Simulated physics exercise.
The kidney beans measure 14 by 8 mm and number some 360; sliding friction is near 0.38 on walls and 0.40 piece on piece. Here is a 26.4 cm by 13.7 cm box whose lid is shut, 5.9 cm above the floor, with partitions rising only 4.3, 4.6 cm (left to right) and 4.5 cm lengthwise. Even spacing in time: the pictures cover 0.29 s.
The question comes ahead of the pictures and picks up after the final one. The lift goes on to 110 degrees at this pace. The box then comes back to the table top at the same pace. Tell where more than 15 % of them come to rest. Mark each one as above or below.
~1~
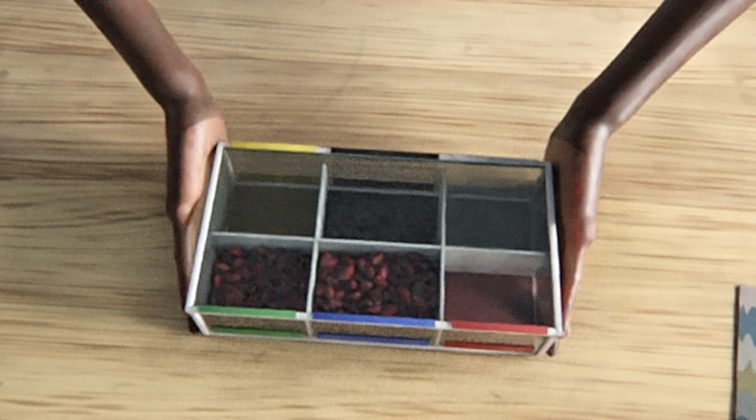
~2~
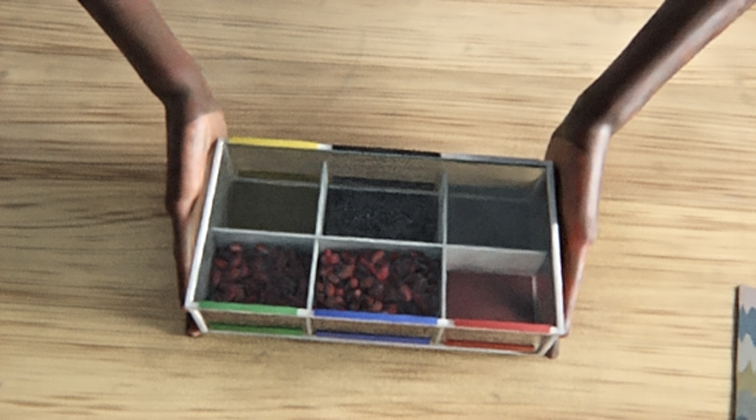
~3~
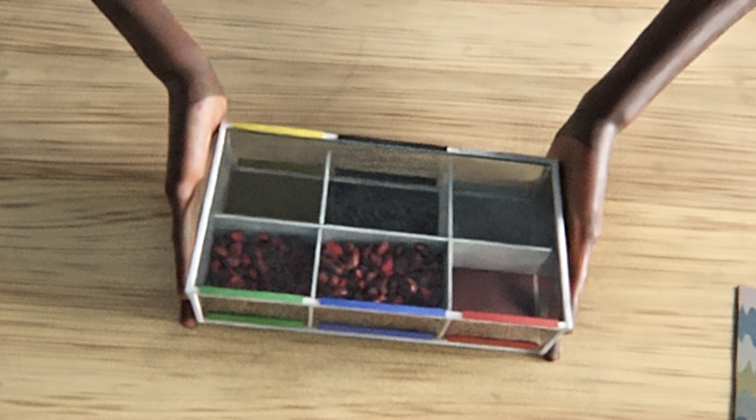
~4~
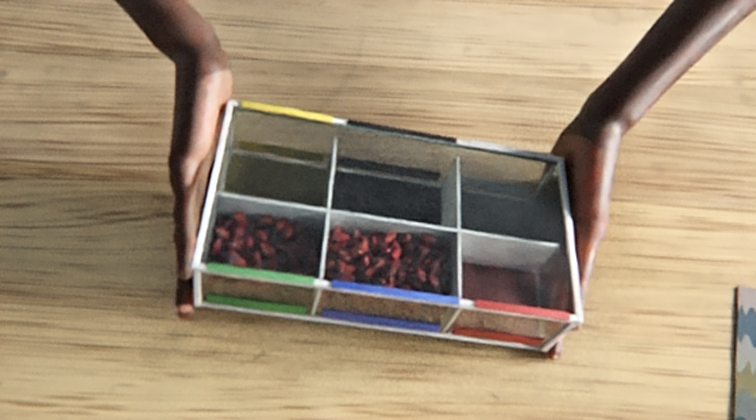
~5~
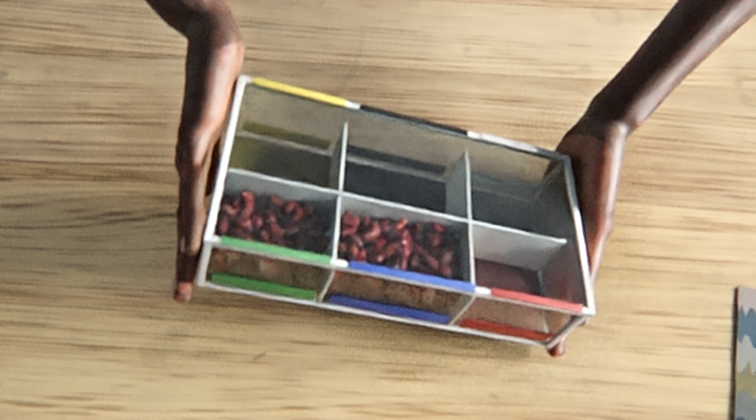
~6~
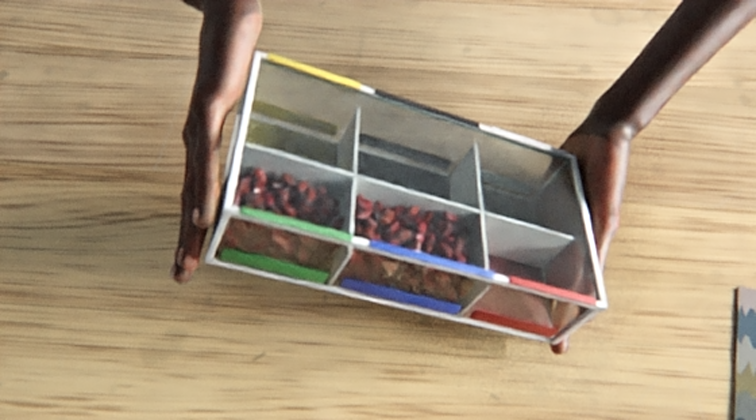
Marked: Red below; blue above; green above; yellow below; white below; black below.
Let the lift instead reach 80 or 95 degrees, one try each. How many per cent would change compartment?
First try: Around 15 %; second try: Around 15 %.
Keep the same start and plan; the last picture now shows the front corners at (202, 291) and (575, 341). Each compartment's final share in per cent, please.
By the end red holds 10%, blue holds 60%, green holds 30%, yellow holds 0%, white holds 0% and black holds 0%.
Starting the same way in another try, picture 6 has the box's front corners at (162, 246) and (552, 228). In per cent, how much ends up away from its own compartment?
Something like 20 in a hundred.
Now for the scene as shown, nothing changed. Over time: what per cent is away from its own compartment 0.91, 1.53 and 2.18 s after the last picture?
In order: 10, then 15, then 15.
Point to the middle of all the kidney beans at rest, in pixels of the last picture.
Near (383, 291).
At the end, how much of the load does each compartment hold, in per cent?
Red 0; blue 65; green 25; yellow 0; white 5; black 0.
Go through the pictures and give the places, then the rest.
Box tilt 0 degrees, front corners at (192, 307) and (555, 330); blue 65 %, green 35 %, in the first frame.
Box tilt 1 degrees, front corners at (192, 303) and (557, 329), in the second frame.
Box tilt 6 degrees, front corners at (193, 288) and (565, 324), lowest corner right back, in the third frame.
Box tilt 12 degrees, front corners at (199, 265) and (575, 317), lowest corner right back, in the fourth frame.
Box tilt 18 degrees, front corners at (211, 238) and (587, 310), lowest corner right back, in the fifth frame.
Box tilt 24 degrees, front corners at (231, 208) and (600, 303), lowest corner right back; blue 65 %, green 35 %, in the sixth frame.
Then, 0.91 s after the last picture, tilt 109 degrees; blue 65 %, green 30 %, white 5 %.
Then, 1.53 s after the last picture, tilt 47 degrees; blue 65 %, green 25 %, white 5 %.
Then, 2.18 s after the last picture, tilt 0 degrees; blue 65 %, green 25 %, white 5 %.
In the end, red 0 %, blue 65 %, green 25 %, yellow 0 %, white 5 %, black 0 %.
